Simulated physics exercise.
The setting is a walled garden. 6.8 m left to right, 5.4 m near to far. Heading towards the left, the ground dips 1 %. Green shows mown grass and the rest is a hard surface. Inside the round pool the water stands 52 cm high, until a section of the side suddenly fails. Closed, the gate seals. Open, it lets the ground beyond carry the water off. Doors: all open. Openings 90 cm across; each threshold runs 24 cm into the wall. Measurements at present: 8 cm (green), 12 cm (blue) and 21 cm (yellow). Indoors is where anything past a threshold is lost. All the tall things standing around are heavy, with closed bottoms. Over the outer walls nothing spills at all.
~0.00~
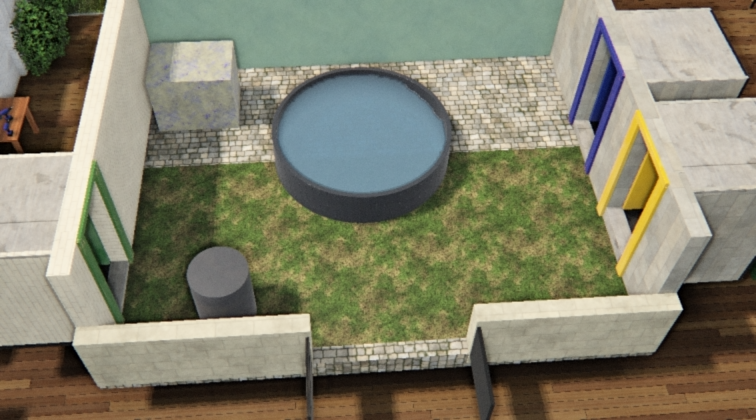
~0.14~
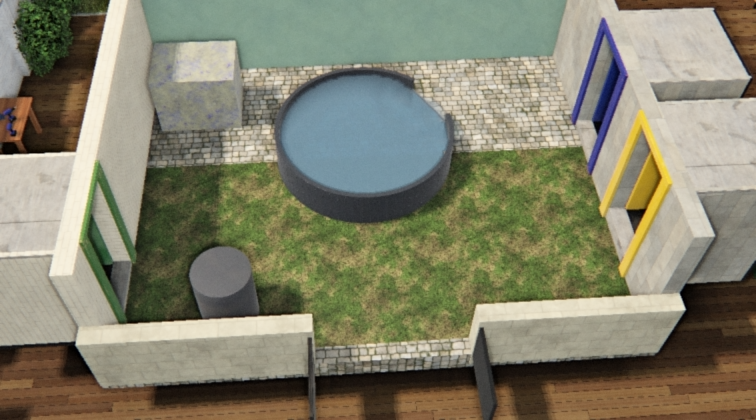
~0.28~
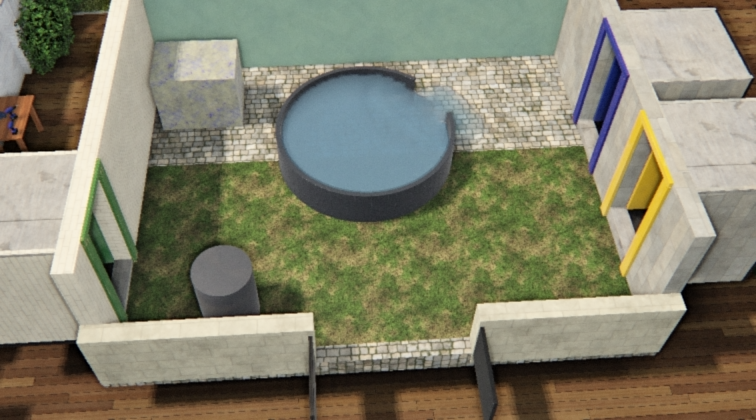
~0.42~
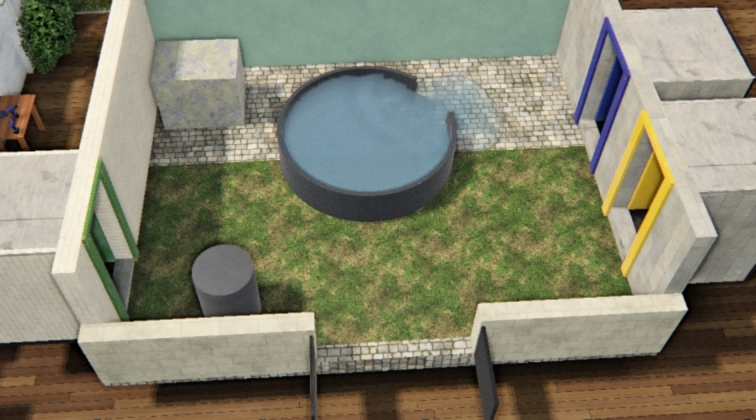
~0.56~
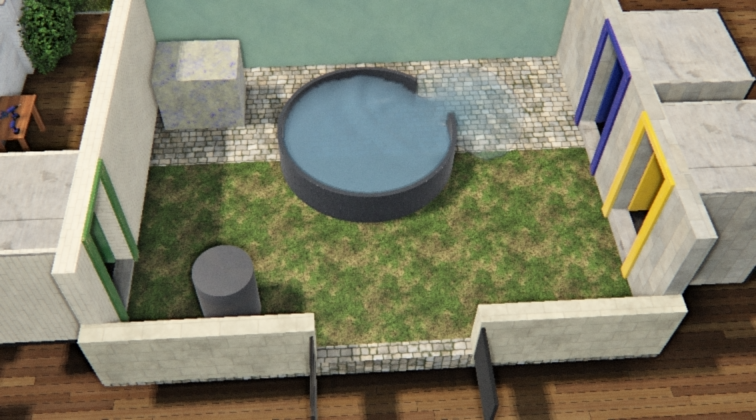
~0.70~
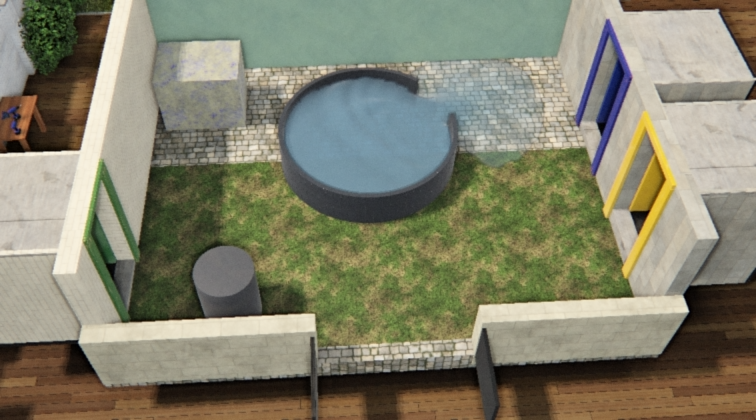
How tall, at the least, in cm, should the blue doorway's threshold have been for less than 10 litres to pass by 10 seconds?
I would say 15 cm.
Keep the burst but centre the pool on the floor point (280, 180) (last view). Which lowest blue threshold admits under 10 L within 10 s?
I'd put it at close to 12.5 cm.
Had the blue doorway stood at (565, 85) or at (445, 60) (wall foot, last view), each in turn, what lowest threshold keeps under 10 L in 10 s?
28 and 19 cm.
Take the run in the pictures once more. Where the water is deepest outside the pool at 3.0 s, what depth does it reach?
Max depth: Around 28 cm.
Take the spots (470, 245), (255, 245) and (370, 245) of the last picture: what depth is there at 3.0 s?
About 0, 0 and 0 cm respectively.
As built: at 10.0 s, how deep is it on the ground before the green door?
Depth: Near 0.0 cm.
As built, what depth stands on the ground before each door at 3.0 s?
Green 0, blue 17, yellow 2 cm.
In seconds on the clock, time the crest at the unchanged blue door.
It peaks at about 2.8 s.
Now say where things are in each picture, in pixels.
The first picture shows still water, 52 cm deep, in the round pool at (362, 131); the blue door at (595, 100) is dry.
In the second picture, the gap is at (430, 114), the front 0.3 m out at a hidden place; the back of the round pool holds 52 cm.
In the third picture, the front is at (456, 95), 0.7 m from the gap at (432, 115); 0.8 m2 of floor is wet, 52 cm left at the back.
In the fourth picture, water pours out at (433, 115) and has run 1.1 m, to (481, 91); about 6 cm deep outside, 52 cm at the back.
In the fifth picture, the gap is at (433, 115), the front 1.5 m out at (496, 79); the back of the round pool holds 52 cm.
In the sixth picture, the front is at (521, 74), 1.9 m from the gap at (434, 115); 3.5 m2 of floor is wet, 52 cm left at the back; 0.8 m in a straight line remain to the blue door at (602, 101).
After 1.4 s water covers 15 % of the floor, deepest (40 cm) near (552, 63); 4 cm at the blue door, 0 litres in over its 12 cm threshold.
After 3.0 s water covers 25 % of the floor, deepest (28 cm) near (557, 77); 17 cm at the blue door, 13 litres in over its 12 cm threshold.
After 10.0 s water covers 90 % of the floor, deepest (14 cm) near (174, 85); 9 cm at the blue door, 33 litres in over its 12 cm threshold.
At the blue door as built, the water arrived by 1.4 s and peaked near 18 cm at 2.8 s.
With a threshold of 12.5 cm, 27 litres would have come in within the 10 s; with 17 cm, 4 litres. So under 10 litres takes about 15 cm.
